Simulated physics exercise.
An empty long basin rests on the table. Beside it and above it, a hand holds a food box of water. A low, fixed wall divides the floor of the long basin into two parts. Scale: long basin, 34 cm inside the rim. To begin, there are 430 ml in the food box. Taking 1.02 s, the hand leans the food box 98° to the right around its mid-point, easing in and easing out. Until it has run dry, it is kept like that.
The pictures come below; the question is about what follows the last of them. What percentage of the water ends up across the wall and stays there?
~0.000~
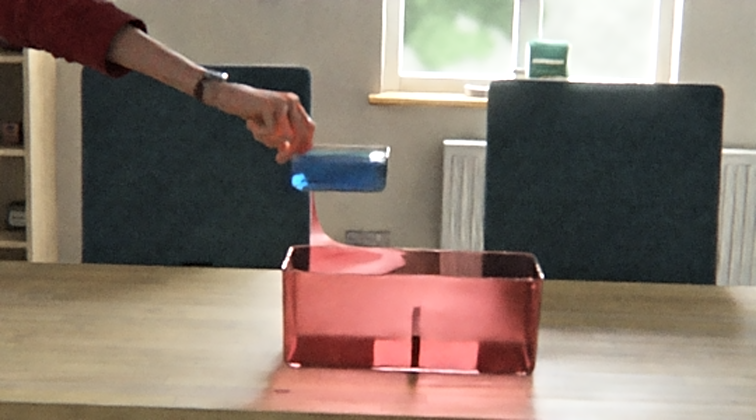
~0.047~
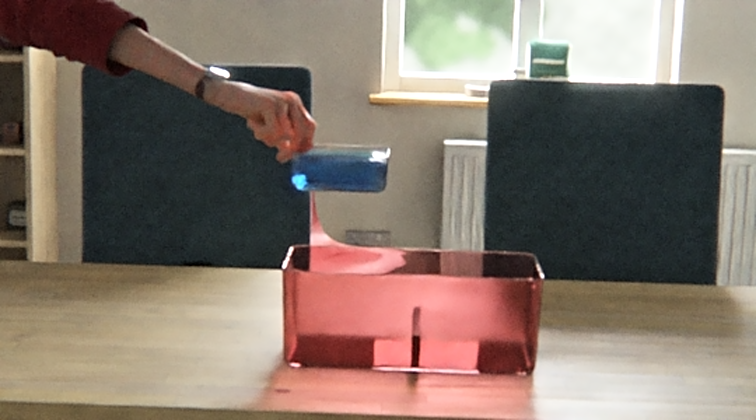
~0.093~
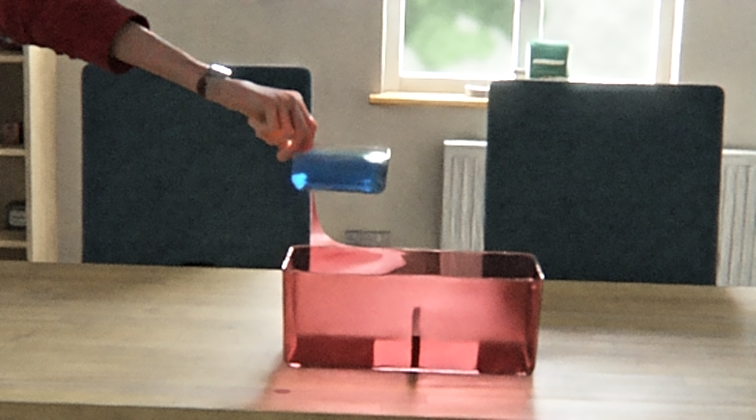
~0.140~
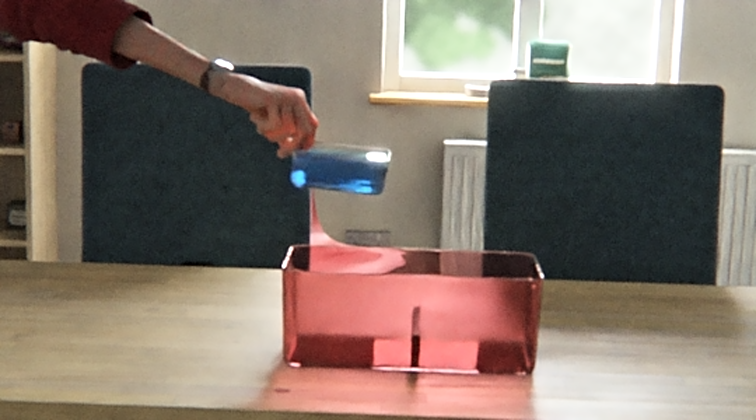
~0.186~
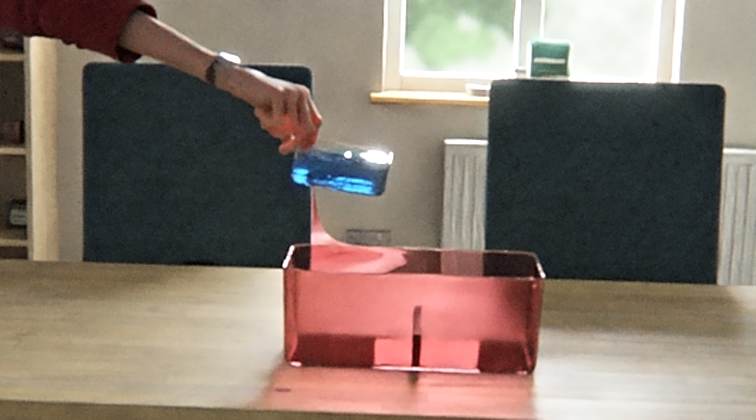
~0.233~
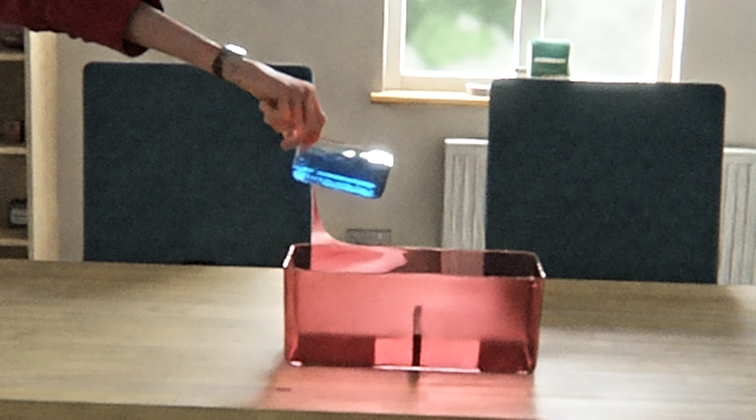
About 72 per cent.
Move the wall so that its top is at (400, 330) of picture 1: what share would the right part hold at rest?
Roughly 75 %.
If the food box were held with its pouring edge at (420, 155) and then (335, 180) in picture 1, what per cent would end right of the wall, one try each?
Try 1: 85 %; try 2: 0 %.
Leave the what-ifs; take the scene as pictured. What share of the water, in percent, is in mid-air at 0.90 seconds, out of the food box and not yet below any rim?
Around 5 per cent of the liquid is in flight.
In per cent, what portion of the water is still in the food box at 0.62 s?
About 28 percent.
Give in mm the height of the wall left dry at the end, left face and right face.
Roughly 42 mm on the left side and roughly 34 mm on the right.
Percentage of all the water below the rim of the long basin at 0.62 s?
About 28 per cent.
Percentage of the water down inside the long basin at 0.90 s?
Close to 88 in a hundred.
Then, 0.62 s in, the tilt is 65° and 29 per cent is still to pour, 4 is left of the wall and 25 right of it.
Then, 0.90 s in, the tilt is 95° and 6 per cent is still to pour, 17 is left of the wall and 72 right of it.
Then, 1.20 s in, the tilt is 98° and 0 per cent is still to pour, 26 is left of the wall and 72 right of it.
Then, 1.52 s in, the tilt is 98° and 0 per cent is still to pour, 27 is left of the wall and 72 right of it.
Finally, 27 per cent lies left of the wall, 72 right of it and 1 outside.
